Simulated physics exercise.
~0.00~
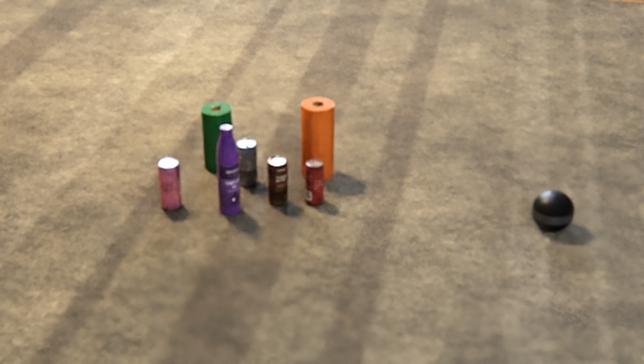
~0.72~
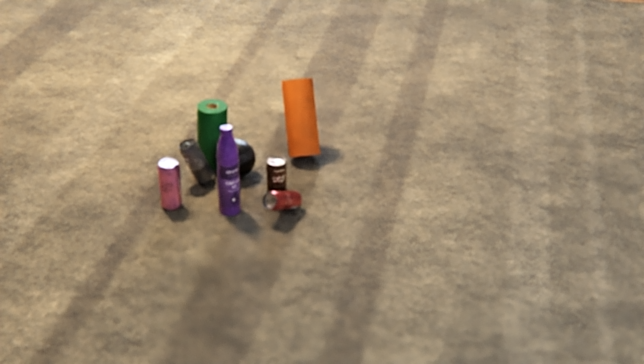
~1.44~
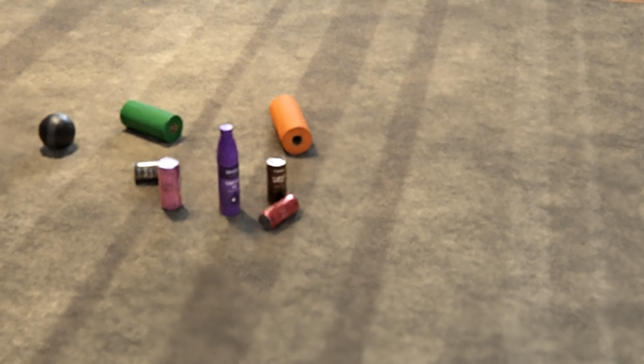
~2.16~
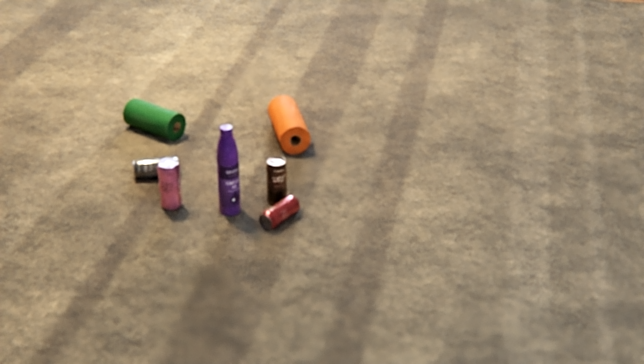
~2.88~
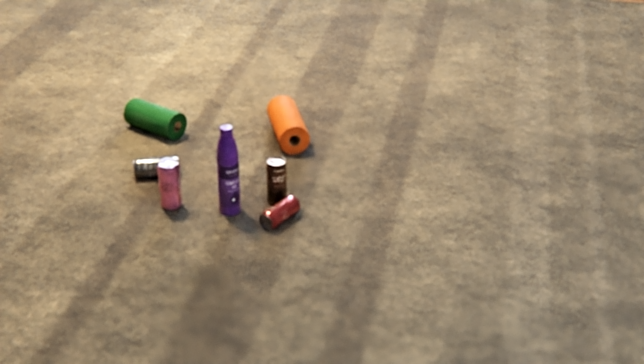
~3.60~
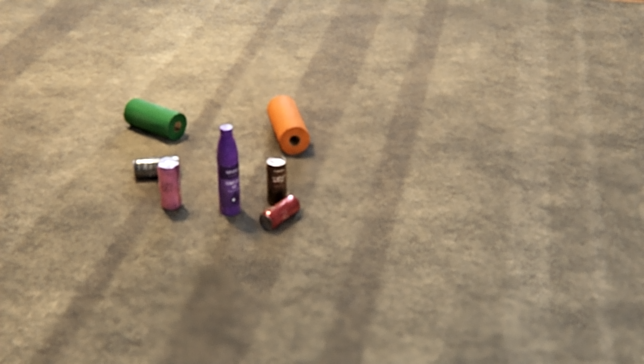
A black ball sits at the right of a sunlit, shadow-striped brown floor, seen from slightly above by a still camera, with seven upright items clustered left of centre. Green and orange rolls stand behind grey, brown and red cans, with a purple bottle and a pink can towards the front. The ball moves left into the group, toppling the red can and tipping the orange roll and grey can. It continues left as the green roll also falls, then disappears from view. Both rolls and the grey and red cans end lying down, while the bottle, pink can and brown can remain upright.
